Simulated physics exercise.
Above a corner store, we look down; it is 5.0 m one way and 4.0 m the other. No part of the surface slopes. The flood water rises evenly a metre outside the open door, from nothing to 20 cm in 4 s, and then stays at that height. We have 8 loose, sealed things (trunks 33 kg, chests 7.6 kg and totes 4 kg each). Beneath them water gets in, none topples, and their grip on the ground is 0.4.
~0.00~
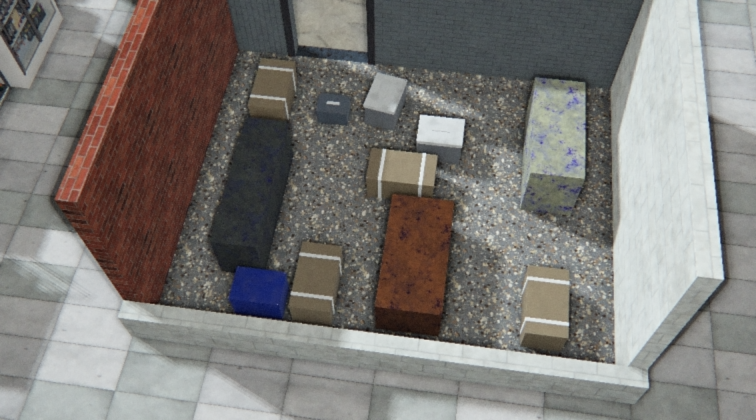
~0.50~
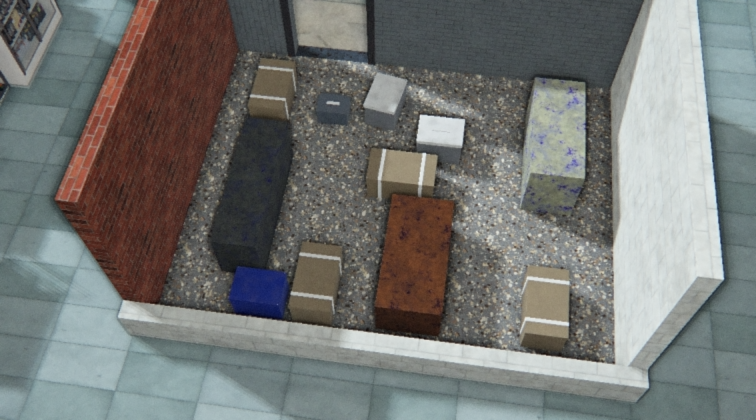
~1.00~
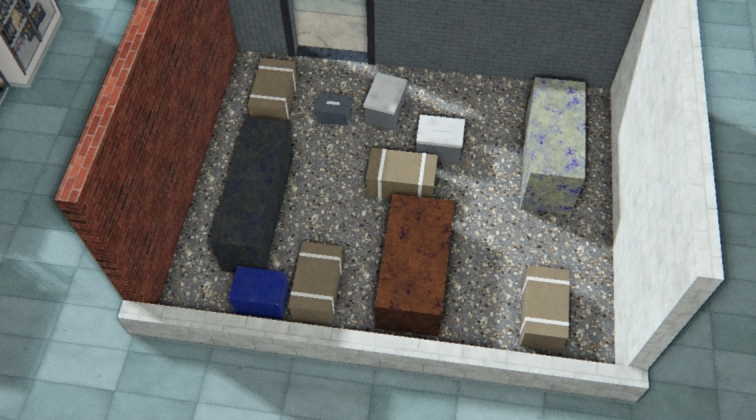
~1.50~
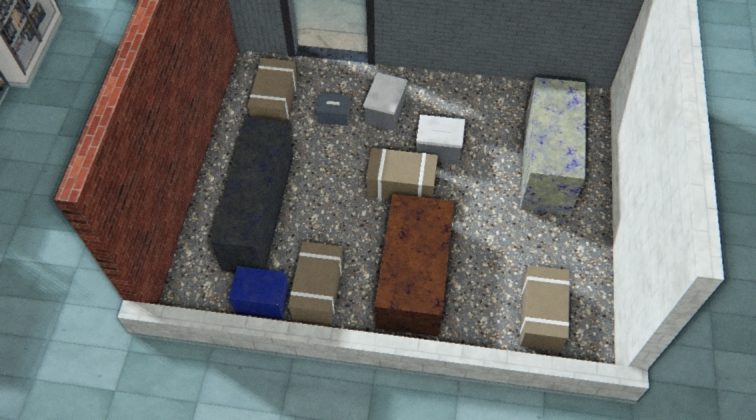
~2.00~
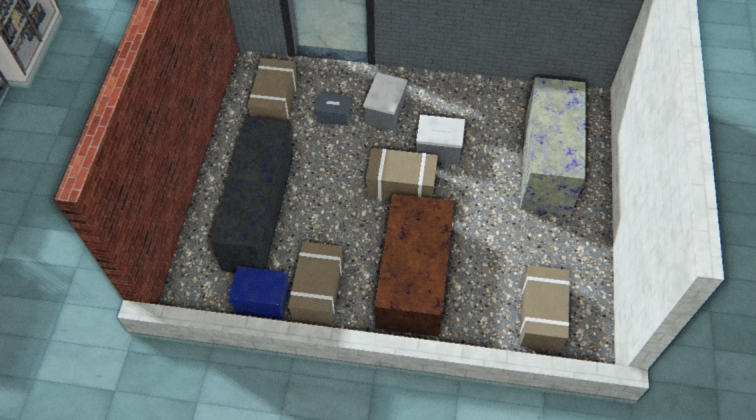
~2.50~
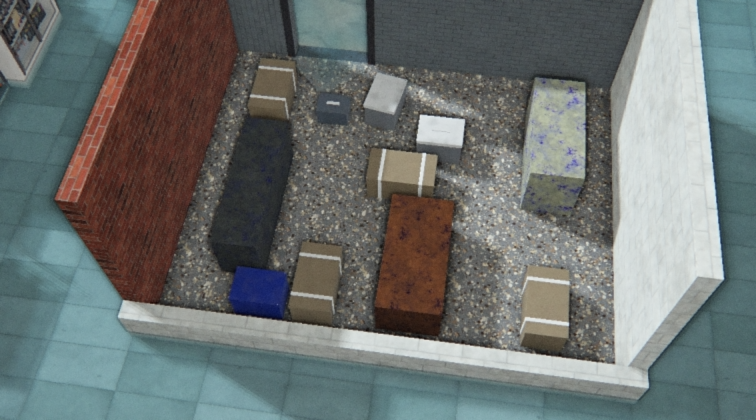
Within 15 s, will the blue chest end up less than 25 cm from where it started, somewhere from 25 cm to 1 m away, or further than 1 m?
Further than 1 m.
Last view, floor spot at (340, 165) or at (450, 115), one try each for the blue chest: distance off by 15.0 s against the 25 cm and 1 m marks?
I'd expect it to get swept far off the first time and to shift slightly the second time.
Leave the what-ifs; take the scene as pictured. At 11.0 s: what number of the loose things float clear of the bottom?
At that point I count 5.
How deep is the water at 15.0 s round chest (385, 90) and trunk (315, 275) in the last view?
Some 5 cm at the first, some 15 cm at the second.
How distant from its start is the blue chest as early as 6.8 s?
20 cm, give or take.
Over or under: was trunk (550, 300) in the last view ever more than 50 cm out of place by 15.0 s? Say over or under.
Not that far.
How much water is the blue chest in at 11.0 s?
The depth there is around 12 cm.
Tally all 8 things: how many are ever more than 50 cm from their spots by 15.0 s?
I make it 6.
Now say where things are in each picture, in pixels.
The blue chest at (258, 285), on the bottom; 0.0 m2 under water; 0 of 8 have shifted, in the first frame.
The blue chest at (258, 285), on the bottom; water covers 0.0 m2; 0 of 8 have shifted, in the second frame.
The blue chest at (258, 285) rests on the ground; water covers 0.0 m2; 0 of 8 have shifted, in the third frame.
The blue chest at (258, 285), on the bottom; 0.0 m2 under water; 0 of 8 have shifted, in the fourth frame.
The blue chest at (258, 285) rests on the ground; water covers 0.0 m2; 0 of 8 have shifted, in the fifth frame.
The blue chest at (258, 285), on the bottom; water covers 0.4 m2; 0 of 8 have shifted, in the sixth frame.
After 3.5 s the blue chest is near (258, 285), 0.0 m from its start, aground; 0 afloat.
After 6.8 s the blue chest is near (241, 299), 0.2 m from its start, afloat; 1 afloat.
After 11.0 s the blue chest is near (201, 203), 1.2 m from its start, afloat; 5 afloat.
After 15.0 s the blue chest is near (222, 138), 2.0 m from its start, afloat; 6 afloat.
